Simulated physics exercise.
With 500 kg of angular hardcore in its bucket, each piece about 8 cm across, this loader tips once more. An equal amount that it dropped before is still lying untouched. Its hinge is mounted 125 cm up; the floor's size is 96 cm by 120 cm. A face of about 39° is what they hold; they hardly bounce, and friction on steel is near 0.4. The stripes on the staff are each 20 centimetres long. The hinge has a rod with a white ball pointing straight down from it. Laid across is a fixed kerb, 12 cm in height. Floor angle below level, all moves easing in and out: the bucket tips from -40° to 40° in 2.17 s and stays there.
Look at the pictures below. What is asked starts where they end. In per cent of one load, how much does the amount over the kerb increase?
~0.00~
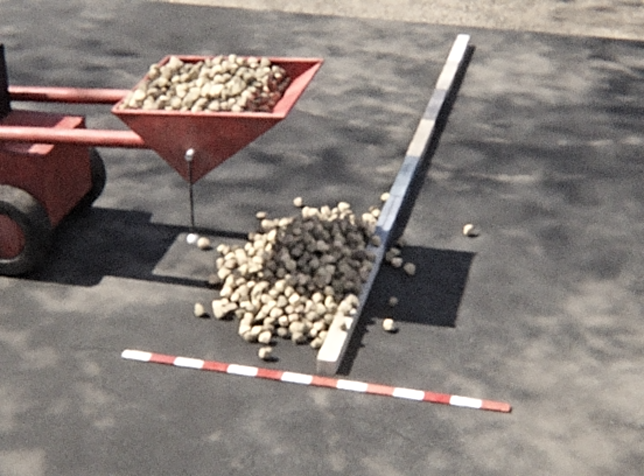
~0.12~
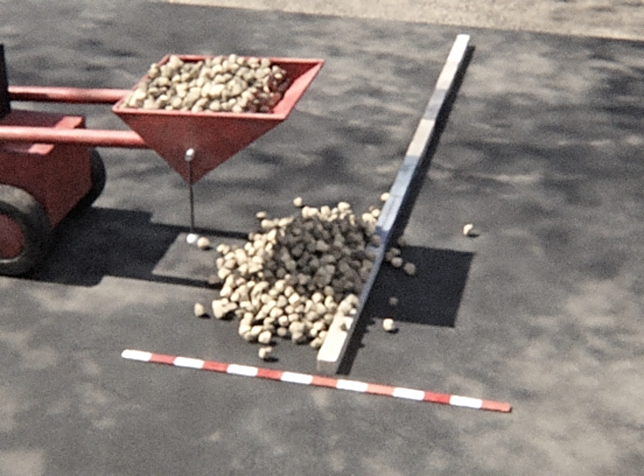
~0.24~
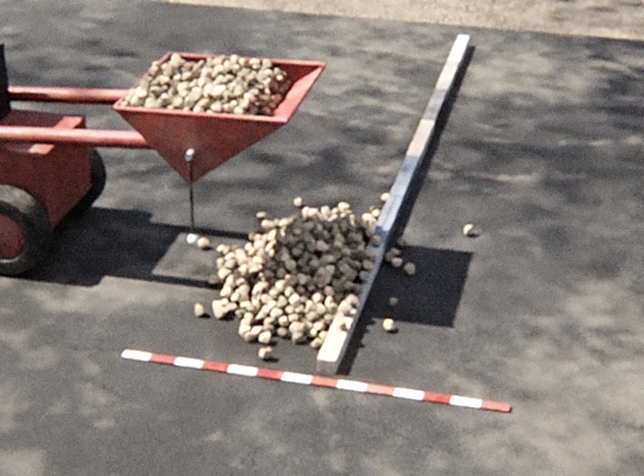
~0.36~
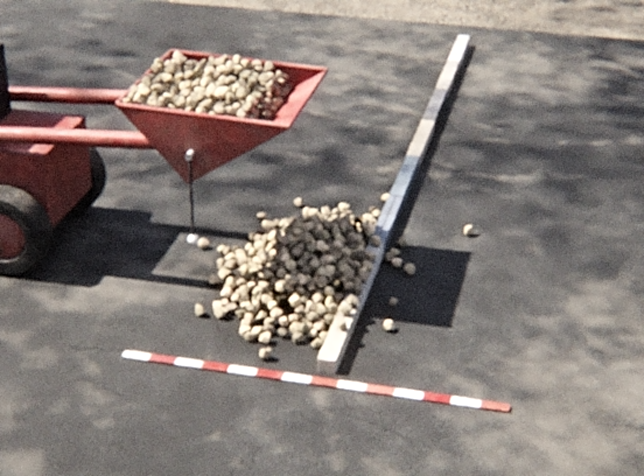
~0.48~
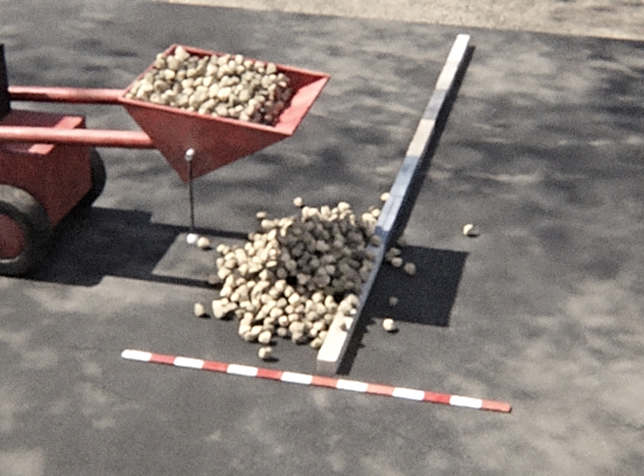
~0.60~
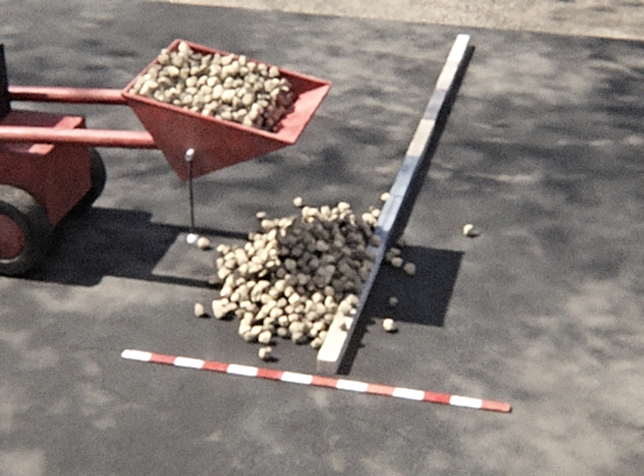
About 19 per cent.
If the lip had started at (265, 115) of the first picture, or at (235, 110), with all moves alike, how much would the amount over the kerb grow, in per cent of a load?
The first would add around 5 per cent, the second around 0 per cent.
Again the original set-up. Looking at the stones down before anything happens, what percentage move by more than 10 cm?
Some 5 percent, give or take.
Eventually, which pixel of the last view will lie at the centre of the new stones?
The centre sits about (321, 253).
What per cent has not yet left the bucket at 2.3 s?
Roughly 30 per cent remains inside.
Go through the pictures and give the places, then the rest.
In the first picture, the bucket is at -40°, its lip at (285, 117); the top of the load is at (228, 73). The earlier load is highest near (306, 236), 33 cm above ground level, 99 % on this side of the kerb, 1 % over the kerb.
In the second picture, the bucket is at -39°, its lip at (285, 118); the top of the load is at (222, 73); the stones move at 0.1 m/s on average.
The third picture shows lip at (287, 122), floor tilted -37°, highest stones at (210, 72); the stones move at 0.1 m/s on average.
The fourth picture shows lip at (289, 127), floor tilted -34°, highest stones at (190, 71); the stones move at 0.1 m/s on average.
The fifth picture shows lip at (292, 134), floor tilted -30°, highest stones at (184, 66); the stones move at 0.2 m/s on average.
In the sixth picture, the bucket is at -25°, its lip at (294, 143); the top of the load is at (179, 59); the stones move at 0.2 m/s on average.
After 1.6 s the floor is at 28°; in per cent of one load, 95 in the bucket, 104 on this side of the kerb, 1 over the kerb; the foremost stones are at (406, 266).
After 2.3 s the floor is at 40°; in per cent of one load, 28 in the bucket, 169 on this side of the kerb, 3 over the kerb; the foremost stones are at (407, 275).
After 2.6 s the floor is at 40°; in per cent of one load, 4 in the bucket, 182 on this side of the kerb, 13 over the kerb; the foremost stones are at (448, 282).
After 5.4 s the floor is at 40°; in per cent of one load, 0 in the bucket, 180 on this side of the kerb, 20 over the kerb; the foremost stones are at (490, 289). Net gain over the kerb, 19.
